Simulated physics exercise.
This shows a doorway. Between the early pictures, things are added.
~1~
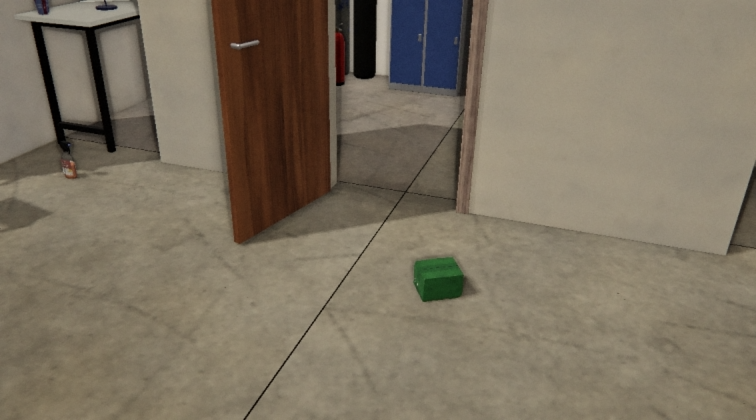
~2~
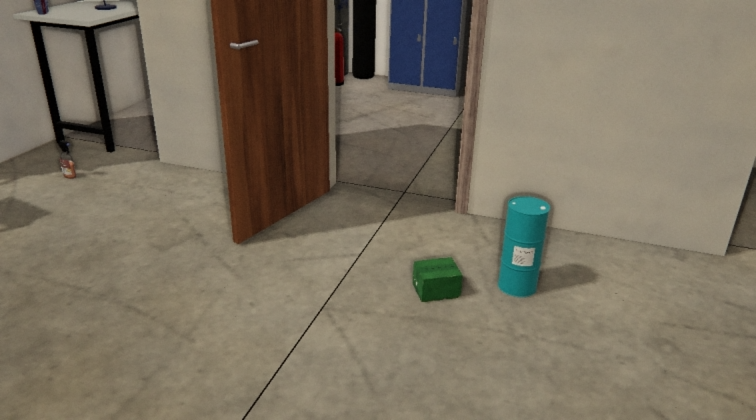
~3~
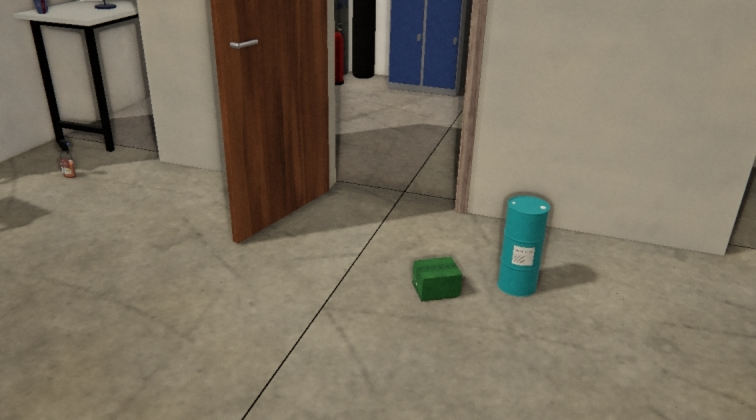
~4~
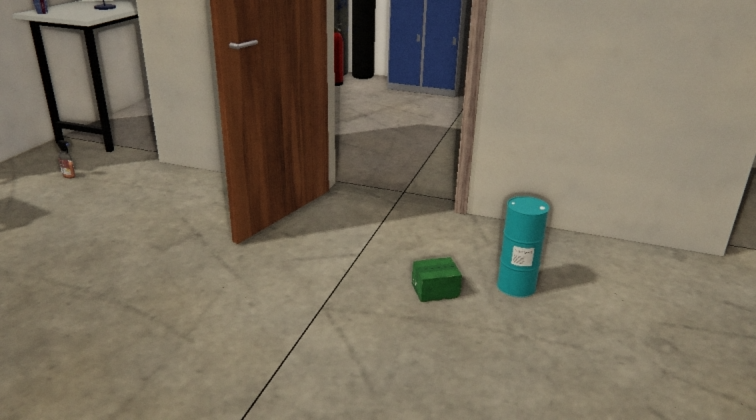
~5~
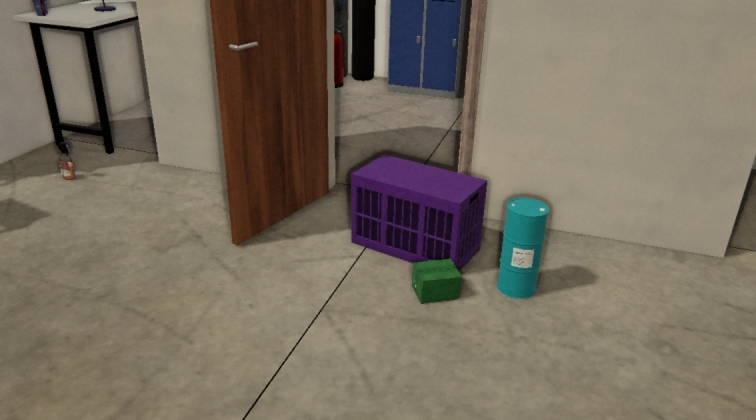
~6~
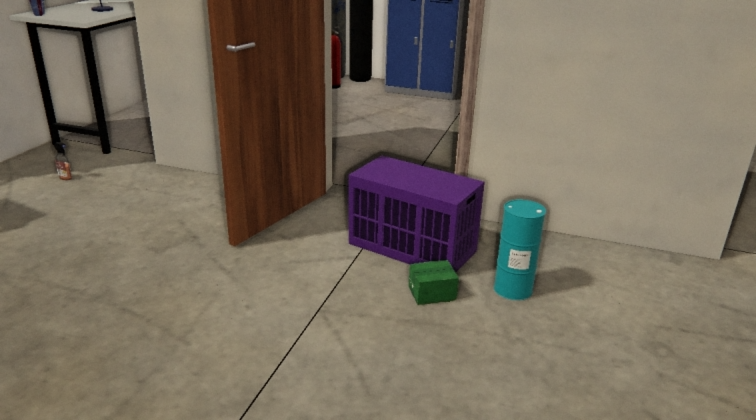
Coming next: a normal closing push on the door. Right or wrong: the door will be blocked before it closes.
Right.
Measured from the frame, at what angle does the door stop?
Angle: About 55°.
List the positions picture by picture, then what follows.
The first picture shows door wide open and still.
The second picture shows door wide open and still; turquoise canister (523, 247); green parcel (437, 279).
The third picture shows door wide open and still; turquoise canister (523, 247); green parcel (437, 279).
The fourth picture shows door wide open and still; turquoise canister (522, 247); green parcel (436, 279).
The fifth picture shows door wide open and still; turquoise canister (522, 249); green parcel (436, 281).
The sixth picture shows door wide open and still; purple chest (414, 214); turquoise canister (519, 250).
Then, 0.70 s after the last picture, door 88° open.
Then, 1.20 s after the last picture, door 65° open.
At rest, door 55° open; all 3 in place. Seen from the same camera at the end, purple chest near (419, 214).
